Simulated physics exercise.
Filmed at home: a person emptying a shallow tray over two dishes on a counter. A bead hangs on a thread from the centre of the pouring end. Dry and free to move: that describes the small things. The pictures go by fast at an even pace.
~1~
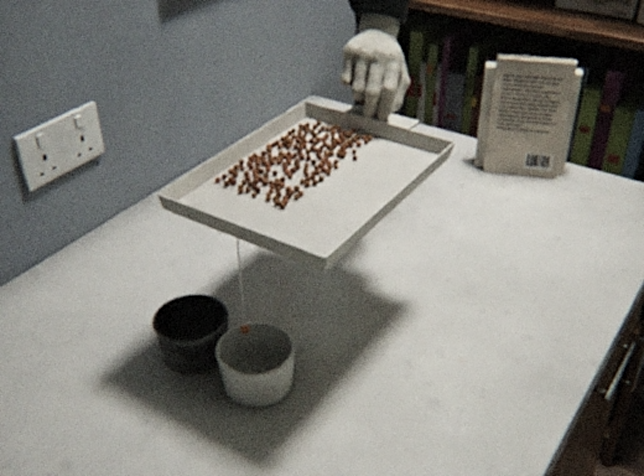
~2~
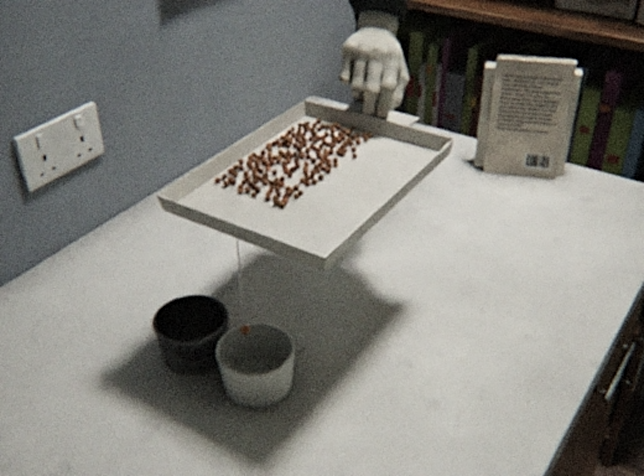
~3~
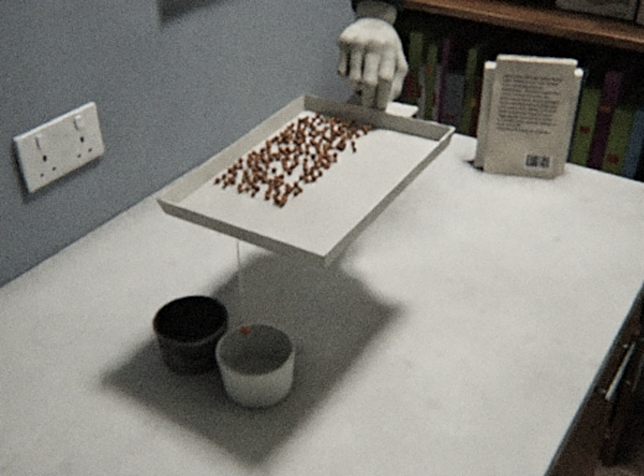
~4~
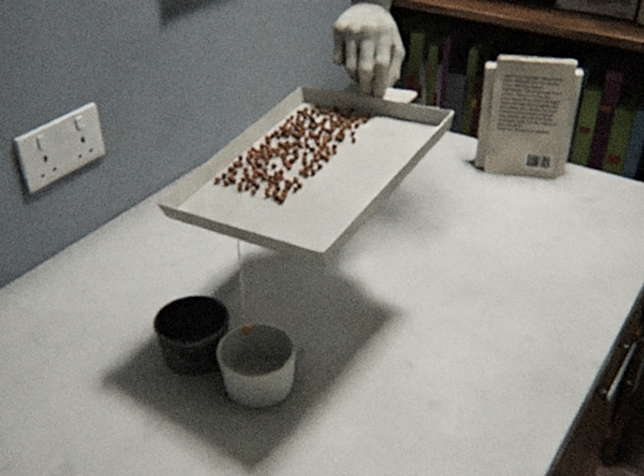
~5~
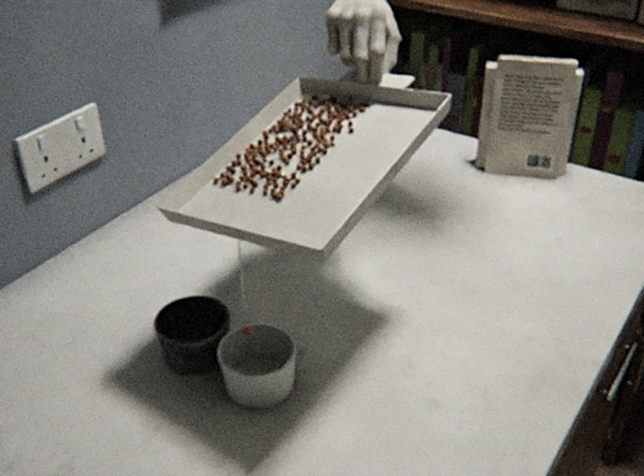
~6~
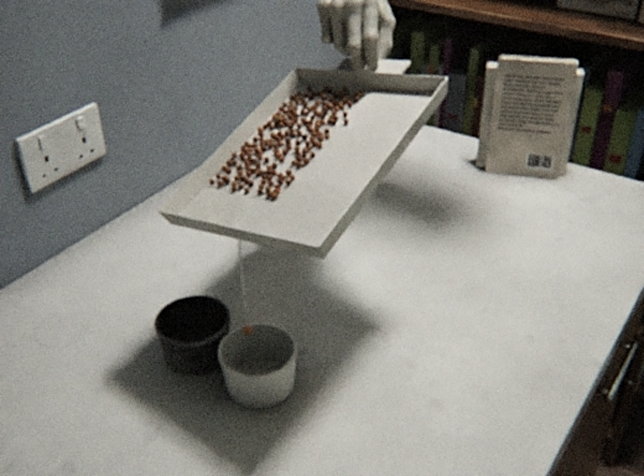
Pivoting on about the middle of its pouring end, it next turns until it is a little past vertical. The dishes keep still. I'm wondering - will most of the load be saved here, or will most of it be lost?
Most of it is saved.
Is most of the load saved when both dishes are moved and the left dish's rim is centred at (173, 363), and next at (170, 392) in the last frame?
Try 1: A lesser share; try 2: A lesser share.
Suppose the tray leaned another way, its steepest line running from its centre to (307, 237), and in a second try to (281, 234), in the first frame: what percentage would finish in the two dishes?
Lab note: Case 1 near 0 %, case 2 near 10 %.
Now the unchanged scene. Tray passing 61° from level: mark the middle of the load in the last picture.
Centre estimate: (198, 217).
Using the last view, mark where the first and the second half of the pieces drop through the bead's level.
First part (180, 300), rest (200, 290).
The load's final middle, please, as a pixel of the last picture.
Somewhere around (194, 345) in the final view.
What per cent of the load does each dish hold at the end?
Roughly: Left 90 %, right 0 %.
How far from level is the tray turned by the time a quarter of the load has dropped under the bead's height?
95 degrees.
Shortly afterwards, tray tipped steeply; all but a few on the tray; only a few in the left dish; only a few outside both; a little in the air.
Next, tray tipped right over; near a third on the tray; near a third in the left dish; a little outside both; near a quarter in the air.
Some moments later, tray tipped past a quarter turn; the bulk in the left dish; a little outside both.
In the end, tray tipped past a quarter turn; none at all in the right dish; the bulk in the left dish; a little outside both.
